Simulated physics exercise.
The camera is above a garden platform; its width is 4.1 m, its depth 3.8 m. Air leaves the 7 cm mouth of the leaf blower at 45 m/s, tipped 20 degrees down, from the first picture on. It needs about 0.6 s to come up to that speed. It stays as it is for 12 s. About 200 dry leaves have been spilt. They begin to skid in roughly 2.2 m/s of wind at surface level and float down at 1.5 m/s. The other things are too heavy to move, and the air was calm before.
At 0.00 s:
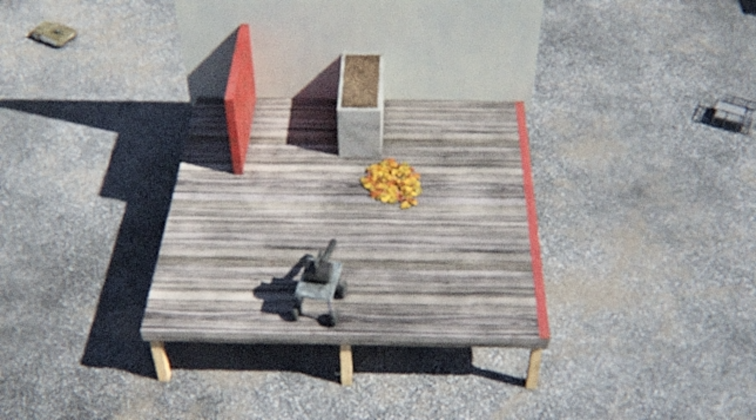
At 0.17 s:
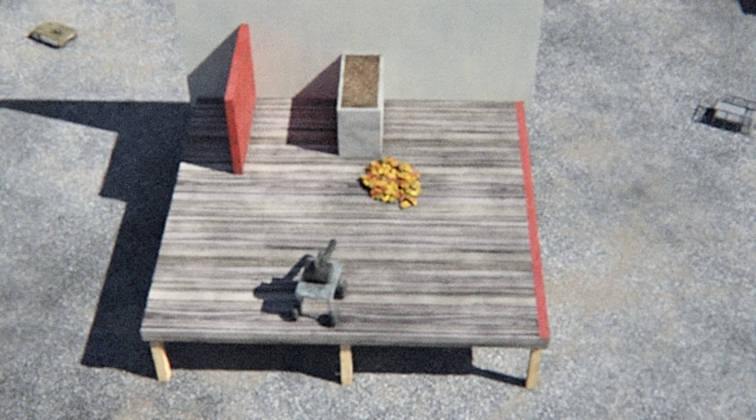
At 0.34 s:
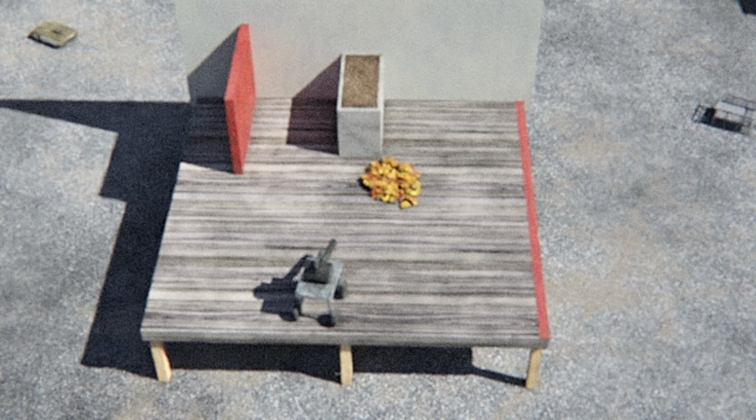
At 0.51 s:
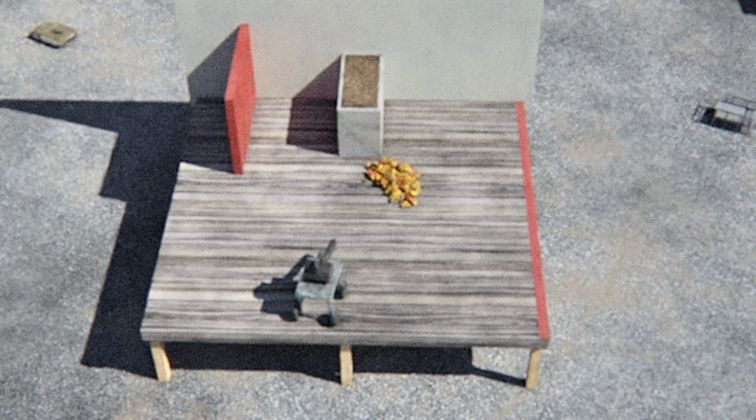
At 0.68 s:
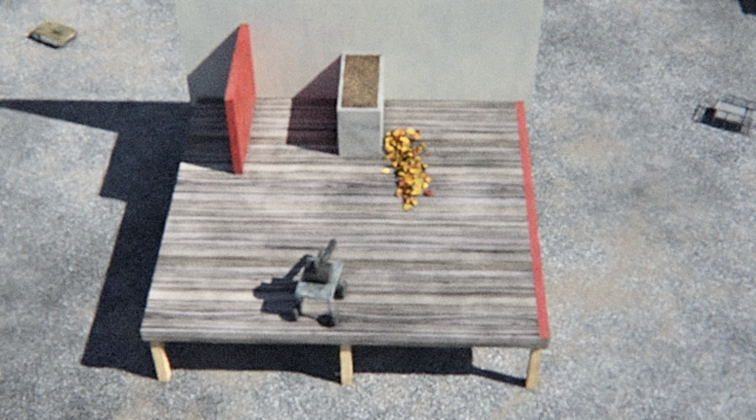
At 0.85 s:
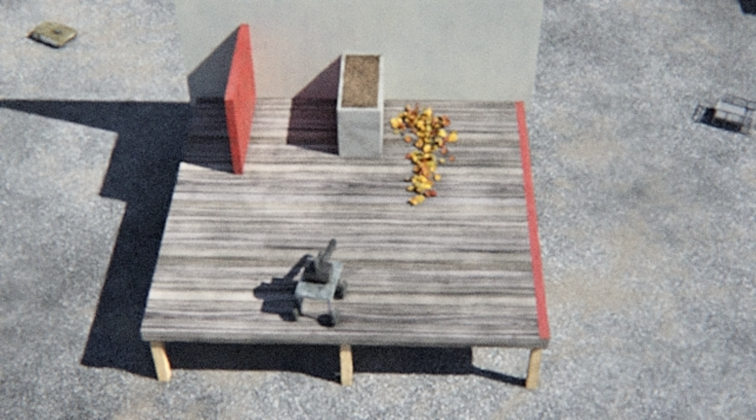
A heap of yellow and orange leaves lay still on a wooden platform in front of a small gray machine, then began to shift, spreading back past the planter and drifting rightward into a loose scatter.
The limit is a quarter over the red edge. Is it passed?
Answer: Yes.
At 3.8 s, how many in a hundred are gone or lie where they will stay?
Near 40 %.
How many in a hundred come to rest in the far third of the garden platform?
Some 20 per cent.
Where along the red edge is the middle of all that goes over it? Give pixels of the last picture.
At about (524, 105).
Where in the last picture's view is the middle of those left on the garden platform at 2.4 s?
Near (481, 102).
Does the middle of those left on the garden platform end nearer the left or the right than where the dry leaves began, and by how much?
Towards the right, some 0.2 m.
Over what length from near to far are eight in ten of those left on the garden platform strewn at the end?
Roughly 0.8 m.
After 2.4 s the count stands so, 25 % are over the red edge; the middle of those still in play is near (481, 102).
After 3.8 s the count stands so, 42 % are over the red edge; the middle of those still in play is near (492, 100).
After 6.6 s the count stands so, 61 % are over the red edge; the middle of those still in play is near (494, 101).
After 12.0 s, at the end, 80 % are over the red edge; the middle of those still in play is near (419, 99).
